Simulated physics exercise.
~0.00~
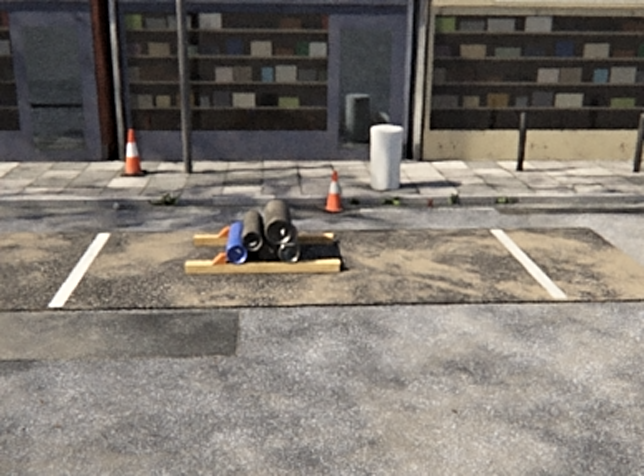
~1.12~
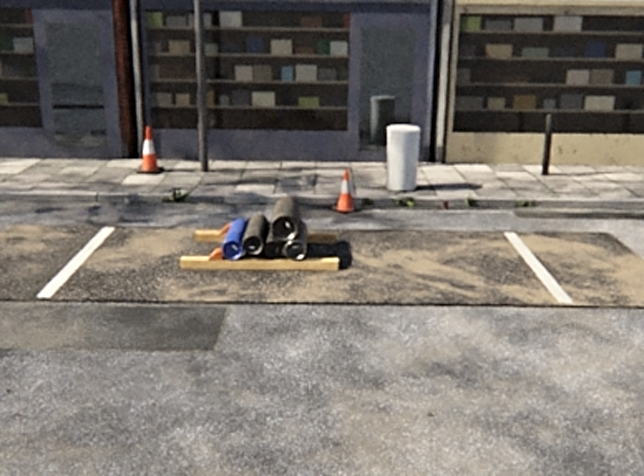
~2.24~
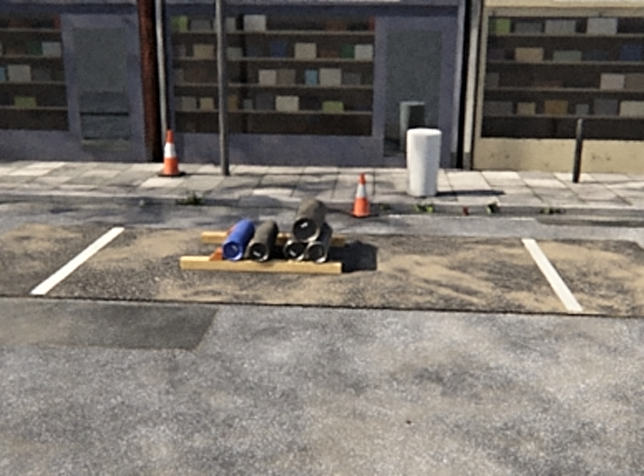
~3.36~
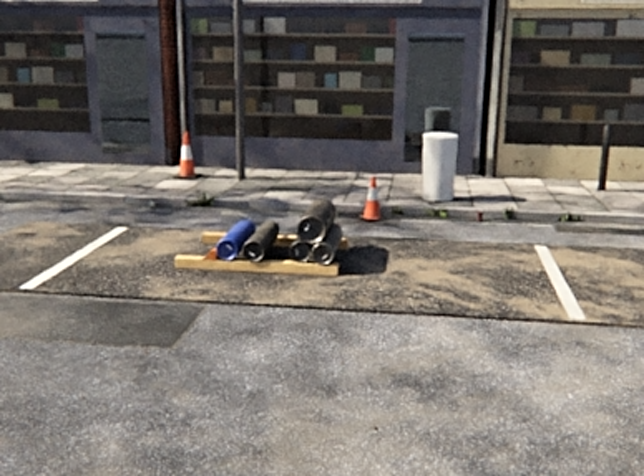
To begin with, a blue gas cylinder and several dark ones sit piled on wooden bearers between two white lines, with traffic cones and shopfronts behind, as the view drifts slightly sideways. The pile then loosens, with the dark cylinders on the right shifting a little further right while the blue one keeps its place at the left. An upper dark cylinder sinks down beside the blue one and comes to rest on the bearers. A gap opens next to it, and another dark cylinder stays perched on the right-hand pair. Finally, all remain on the bearers, the blue one included.
